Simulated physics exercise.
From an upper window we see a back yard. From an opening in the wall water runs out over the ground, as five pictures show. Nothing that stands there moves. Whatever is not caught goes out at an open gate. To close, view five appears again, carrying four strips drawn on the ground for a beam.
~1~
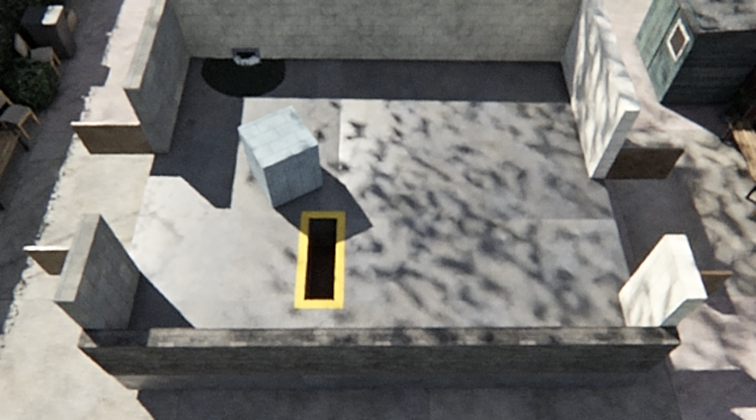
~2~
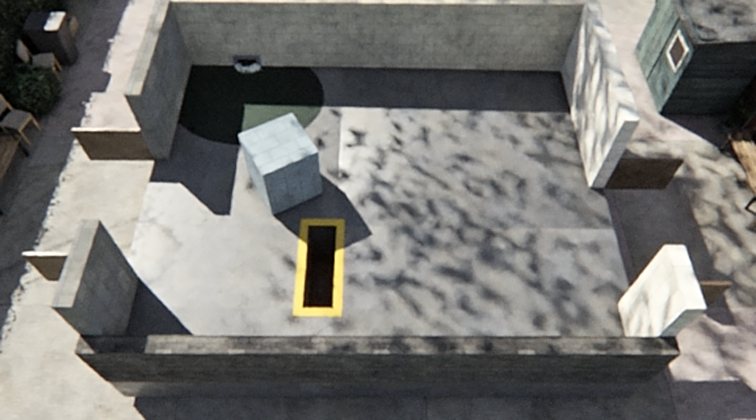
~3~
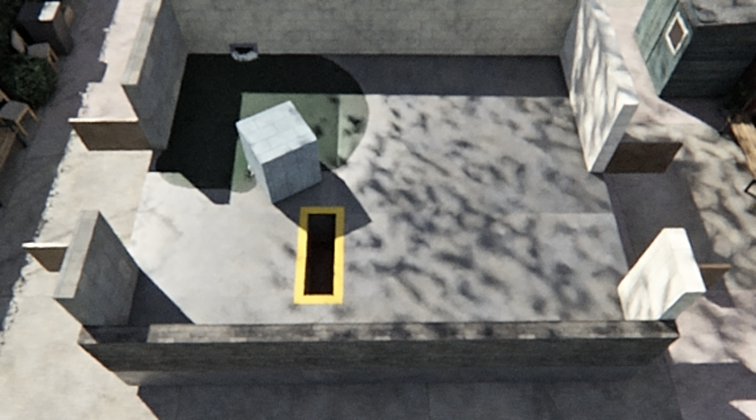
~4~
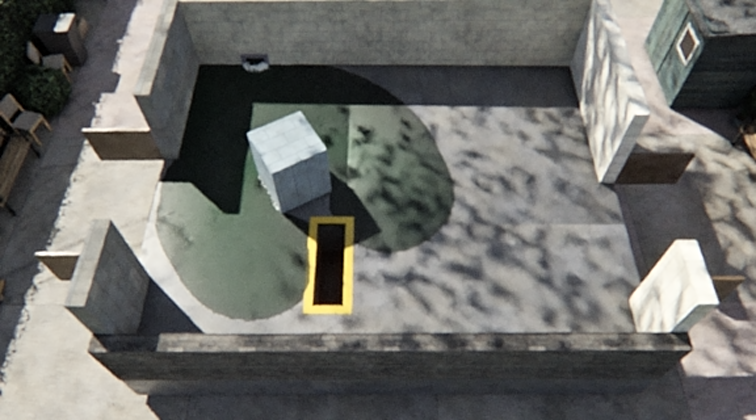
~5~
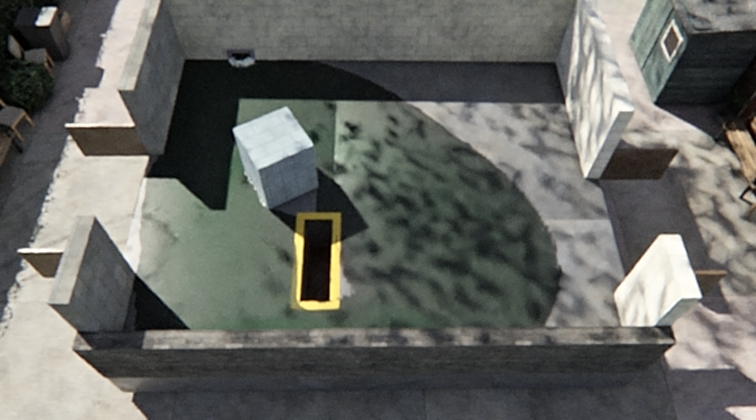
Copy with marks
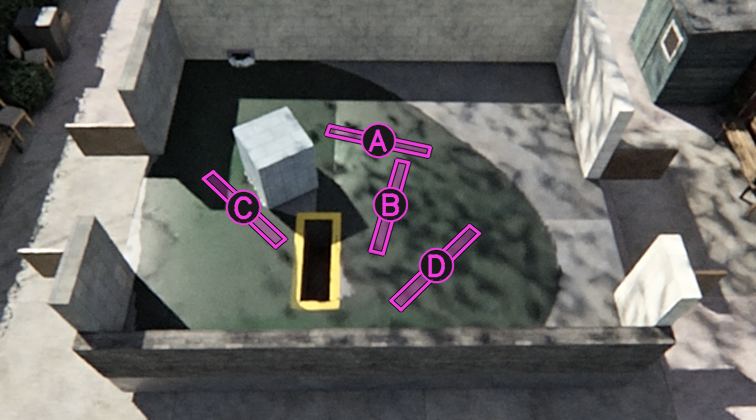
Dark green water spread from an opening at the foot of the back wall, slid around a pale block, then reached the yellow-edged pit and covered much of the walled yard.
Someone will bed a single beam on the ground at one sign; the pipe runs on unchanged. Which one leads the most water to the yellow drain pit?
It is B.
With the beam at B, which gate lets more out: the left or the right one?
The right one.
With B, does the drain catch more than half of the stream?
No, it does not.
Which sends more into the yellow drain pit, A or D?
D.
On the marked copy, A from (327, 130) to (429, 151); B from (376, 252) to (402, 161); C from (208, 175) to (280, 243); D from (395, 305) to (474, 229).
Choosing A, about 16 % of the stream runs into the yellow drain pit, about 83 % out by the gates.
Choosing B, about 35 % of the stream runs into the yellow drain pit, about 64 % out by the gates.
Choosing C, about 17 % of the stream runs into the yellow drain pit, about 82 % out by the gates.
Choosing D, about 25 % of the stream runs into the yellow drain pit, about 73 % out by the gates.
